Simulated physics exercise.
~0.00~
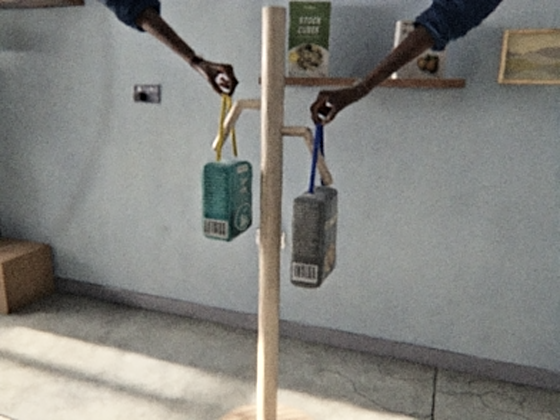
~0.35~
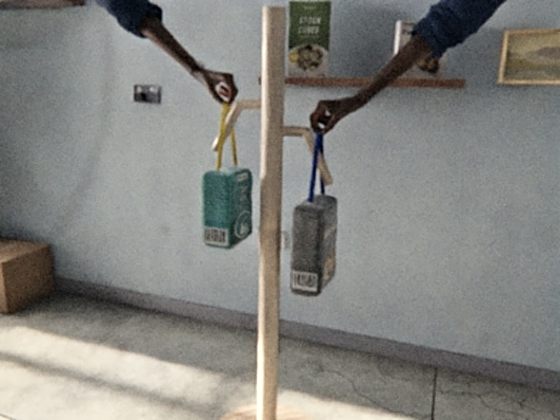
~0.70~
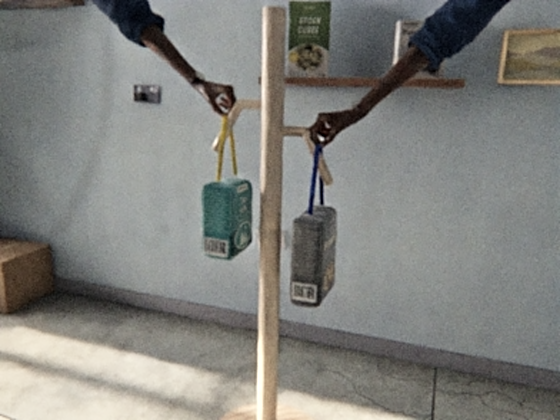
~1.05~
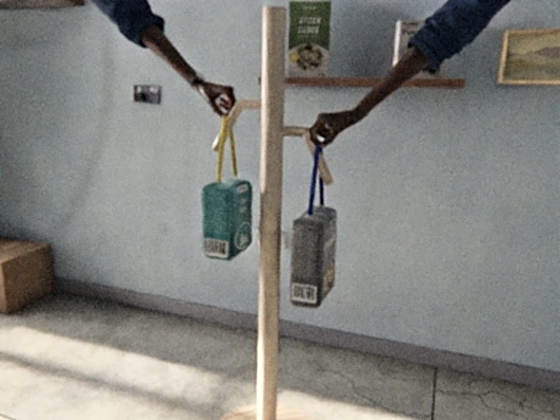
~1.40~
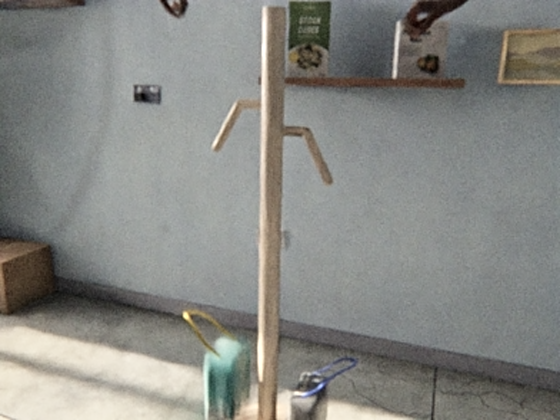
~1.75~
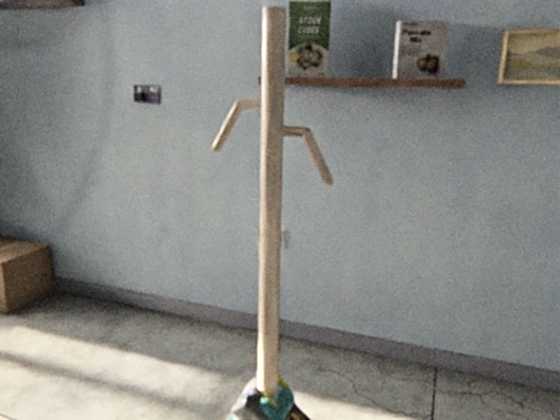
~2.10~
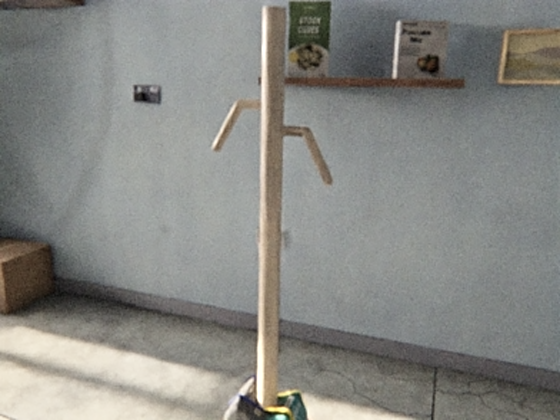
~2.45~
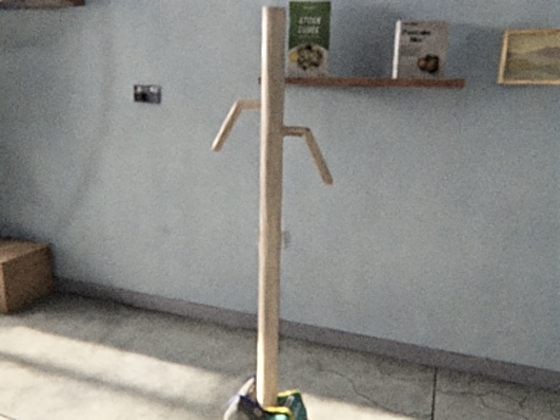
In a room with a pale blue wall and a sunlit concrete floor, a wooden post with two drooping pegs stands before a shelf of packages. Two hands reach in from above, holding a turquoise sack by a yellow loop on the left and a grey sack by a blue loop on the right. They lower the sacks slightly beside the pegs, then pause. The hands let go and withdraw as both sacks drop, leaving the pegs bare. The sacks tumble together at the foot of the post, where the turquoise one ends on its side and the grey one leaning.
